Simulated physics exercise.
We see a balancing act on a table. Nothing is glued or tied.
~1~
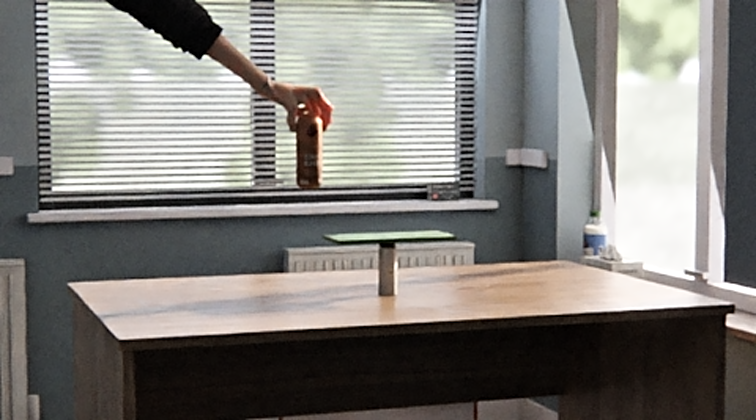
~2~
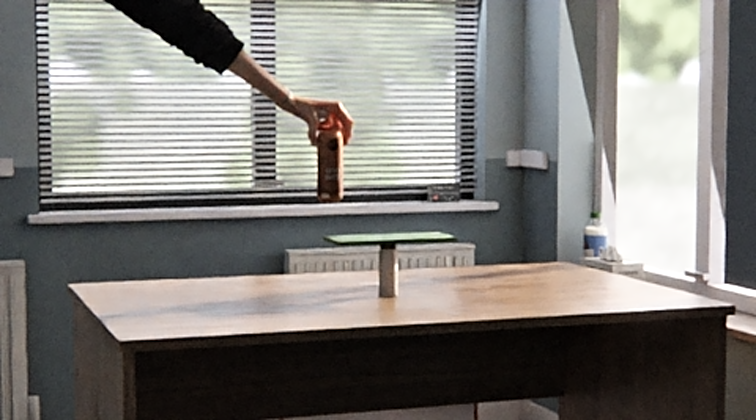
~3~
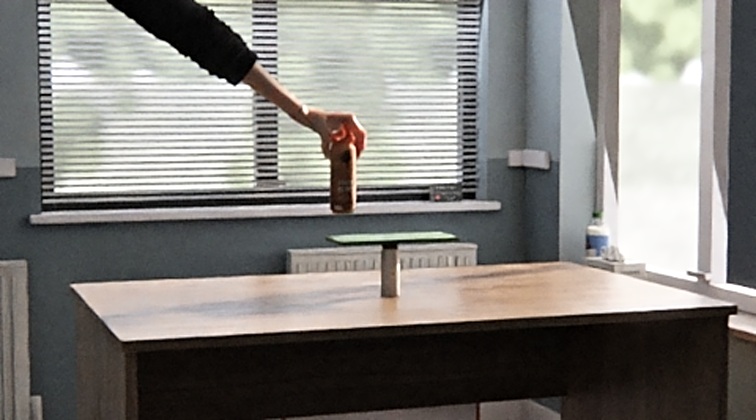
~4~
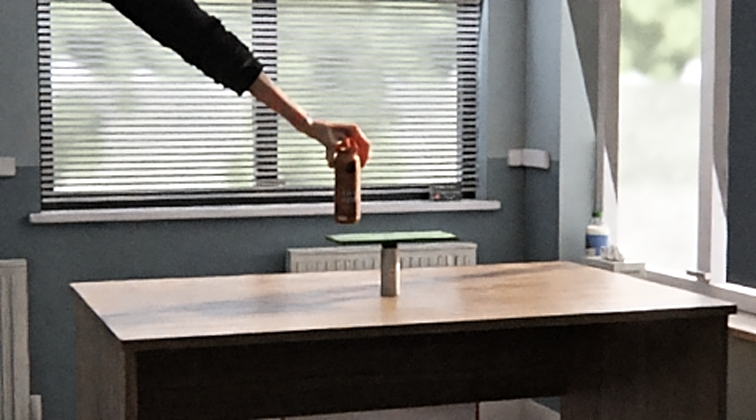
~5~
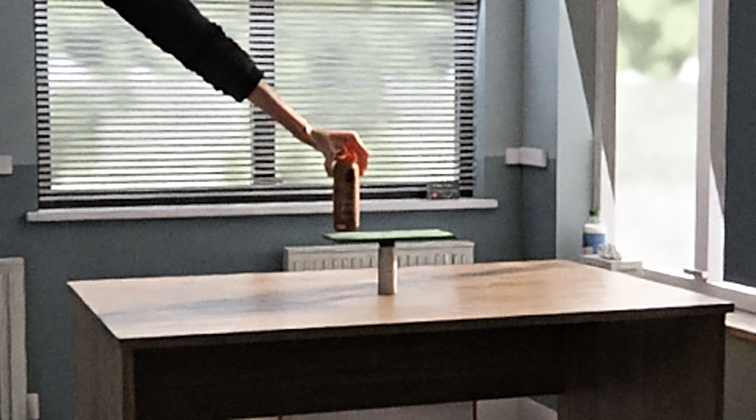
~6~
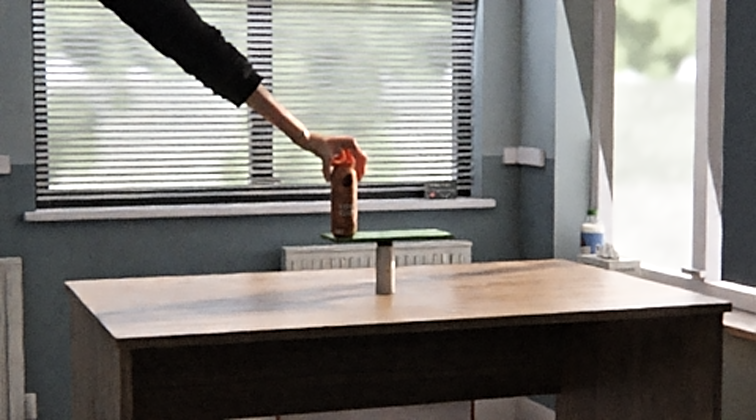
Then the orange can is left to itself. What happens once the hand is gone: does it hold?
As it turns out, it gives way.
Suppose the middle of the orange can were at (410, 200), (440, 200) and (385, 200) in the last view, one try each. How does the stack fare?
First try: It gives way; second try: It comes apart; third try: It holds.
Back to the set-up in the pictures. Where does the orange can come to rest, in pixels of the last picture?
Near (284, 288).
Then, 0.50 s on from there, orange can now fallen; green board turned 55° from how it was put.
Then, 0.70 s on from there, green board now fallen; white shaker turned 49° from how it was put.
In the end, fallen, white shaker, green board and orange can. At the end, from the last picture's camera, orange can near (284, 288). The stack loses its balance.
